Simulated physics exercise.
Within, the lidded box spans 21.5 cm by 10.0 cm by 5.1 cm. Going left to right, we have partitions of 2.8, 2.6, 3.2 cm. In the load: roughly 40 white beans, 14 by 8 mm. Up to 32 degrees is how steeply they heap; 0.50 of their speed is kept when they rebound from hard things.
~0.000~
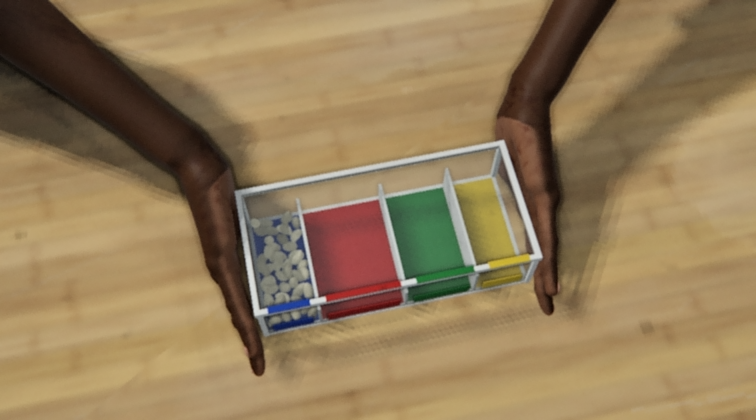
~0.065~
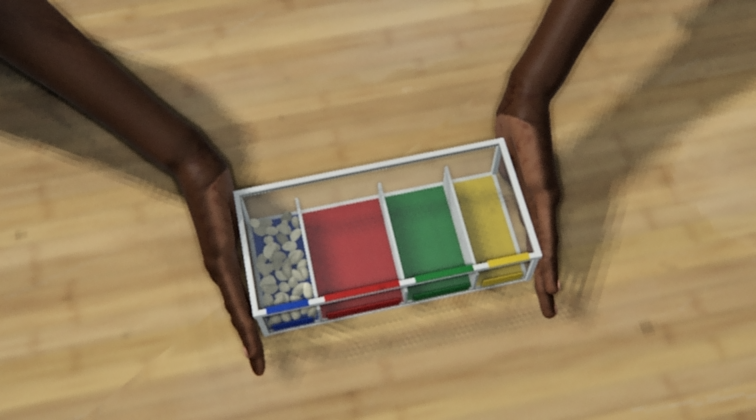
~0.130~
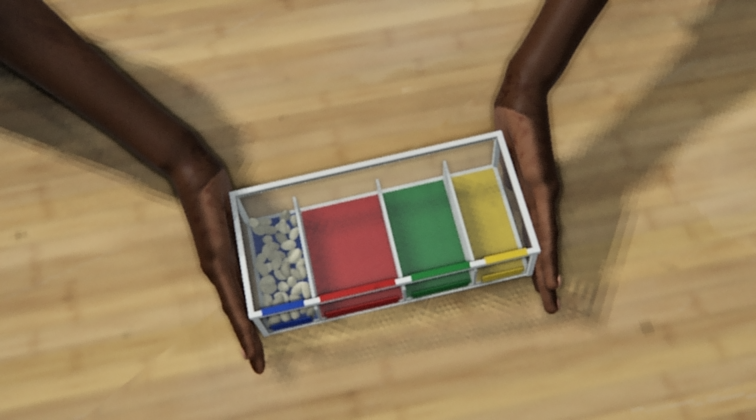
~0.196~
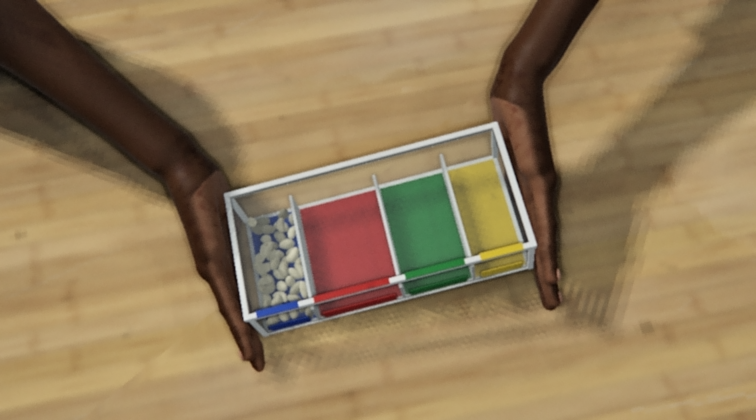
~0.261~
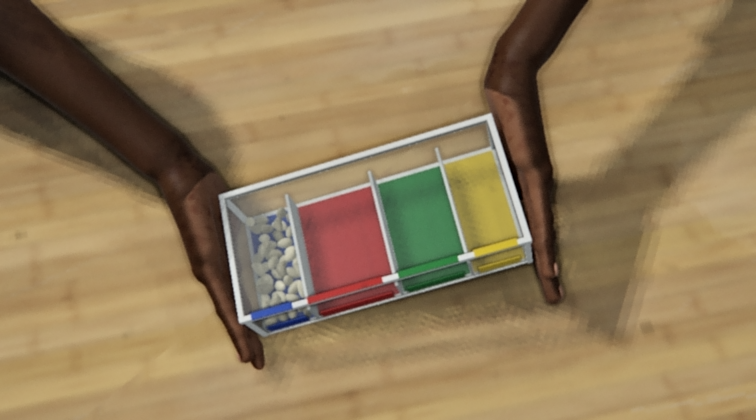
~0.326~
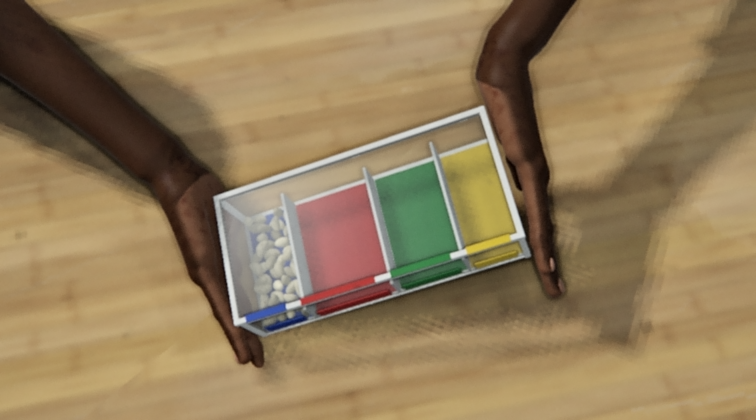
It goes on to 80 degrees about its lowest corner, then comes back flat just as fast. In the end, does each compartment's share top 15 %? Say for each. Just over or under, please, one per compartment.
Result: Red compartment: Stays behind the line, blue compartment: Crosses the line, green compartment: Stays behind the line, yellow compartment: Stays behind the line.
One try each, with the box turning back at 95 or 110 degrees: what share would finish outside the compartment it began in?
About 0 and about 0 per cent, in that order.
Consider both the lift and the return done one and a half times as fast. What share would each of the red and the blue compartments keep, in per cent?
My answer: Red gets 0 %, while blue gets 100 %.
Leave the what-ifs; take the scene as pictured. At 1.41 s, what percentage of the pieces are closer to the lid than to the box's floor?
I'd say around 0 percent of the pieces.
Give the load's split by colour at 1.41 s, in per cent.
It splits as red 0, blue 100, green 0 and yellow 0 percent.
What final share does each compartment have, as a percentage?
Per cent by compartment - red 0, blue 100, green 0, yellow 0.
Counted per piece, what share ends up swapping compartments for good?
I'd put it at about 0 per cent.
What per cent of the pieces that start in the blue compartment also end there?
Share retained: Approx. 100 %.
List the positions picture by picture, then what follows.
In the first frame, box tilt 0 degrees, front corners at (260, 311) and (535, 255); blue 100 %.
In the second frame, box tilt 1 degrees, front corners at (258, 312) and (535, 254).
In the third frame, box tilt 4 degrees, front corners at (254, 313) and (533, 249), lowest corner left front.
In the fourth frame, box tilt 9 degrees, front corners at (249, 315) and (530, 243), lowest corner left front.
In the fifth frame, box tilt 13 degrees, front corners at (245, 317) and (525, 238), lowest corner left front.
In the sixth frame, box tilt 17 degrees, front corners at (240, 320) and (518, 234), lowest corner left front; blue 100 %. Its pace works out near 65 degrees a second.
After 1.41 s, tilt 80 degrees; blue 100 %.
Then, at 2.13 s, tilt 35 degrees; blue 100 %.
Then, at 2.89 s, tilt 0 degrees; blue 100 %.
At rest (3.2 s), red 0 %, blue 100 %, green 0 %, yellow 0 %.
